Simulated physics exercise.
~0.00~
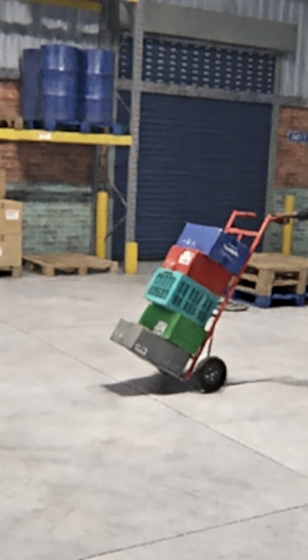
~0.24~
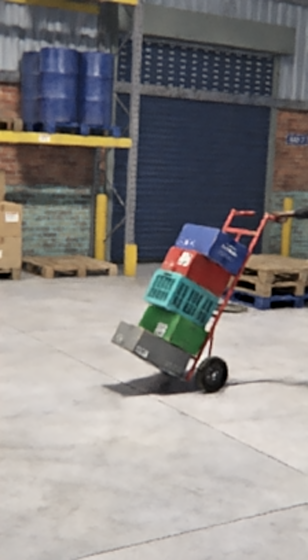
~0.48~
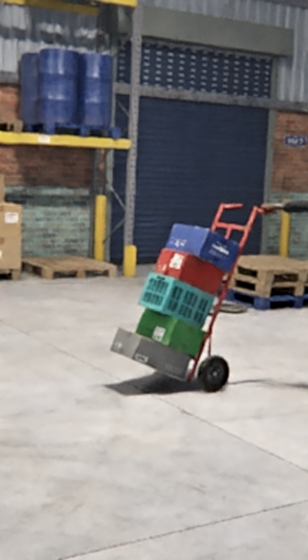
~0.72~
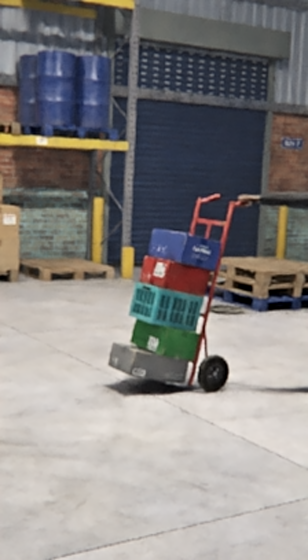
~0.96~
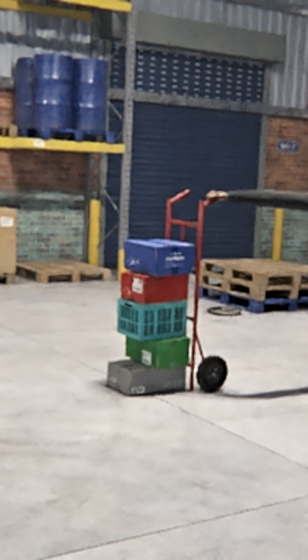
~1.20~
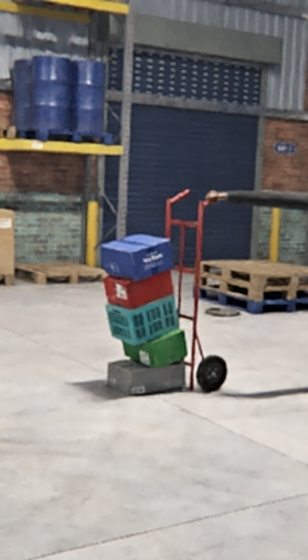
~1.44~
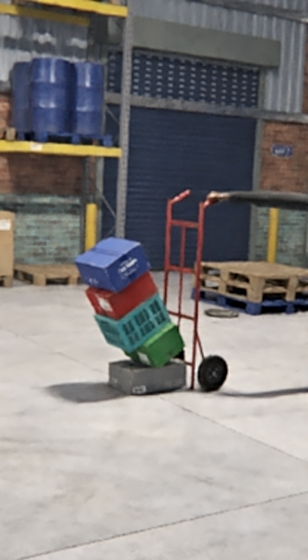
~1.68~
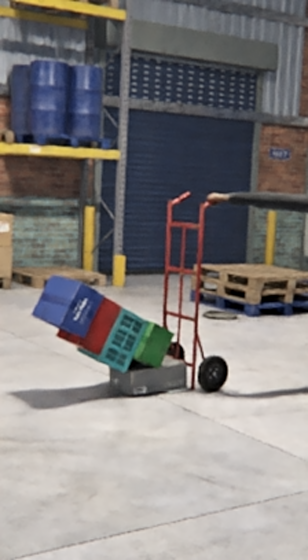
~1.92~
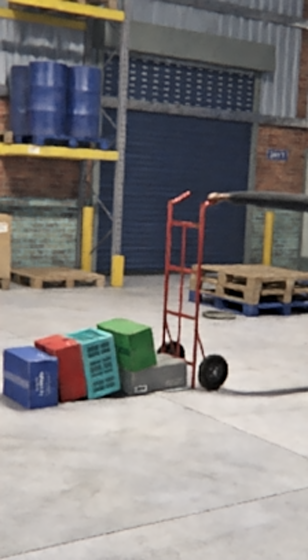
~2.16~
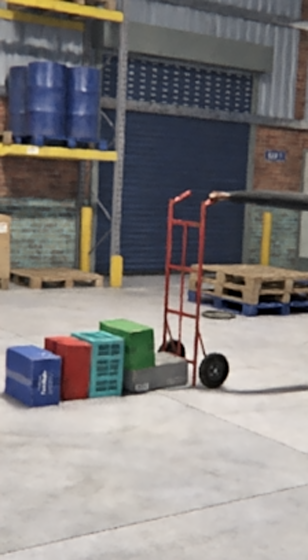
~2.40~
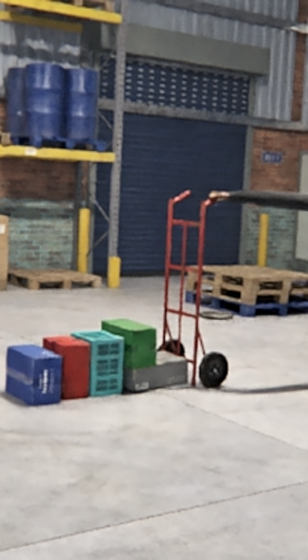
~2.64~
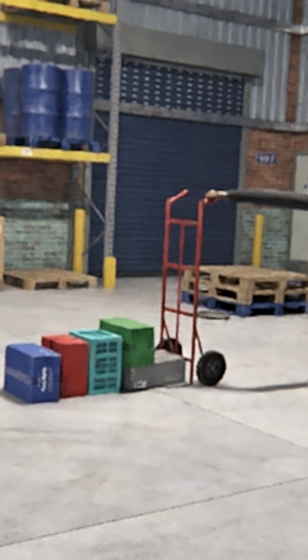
At the start, a red sack truck leans back on a warehouse floor, carrying a leaning stack with a grey parcel at the bottom, then a green box, a turquoise crate, a red parcel and a blue box on top. An arm at the right holds the handle as the truck swings forward until it stands upright. The items above the grey parcel keep tipping to the left and topple over together. The blue box, red parcel and turquoise crate drop to the floor in a row, while the green box ends on its side against the grey parcel, which stays on the truck.
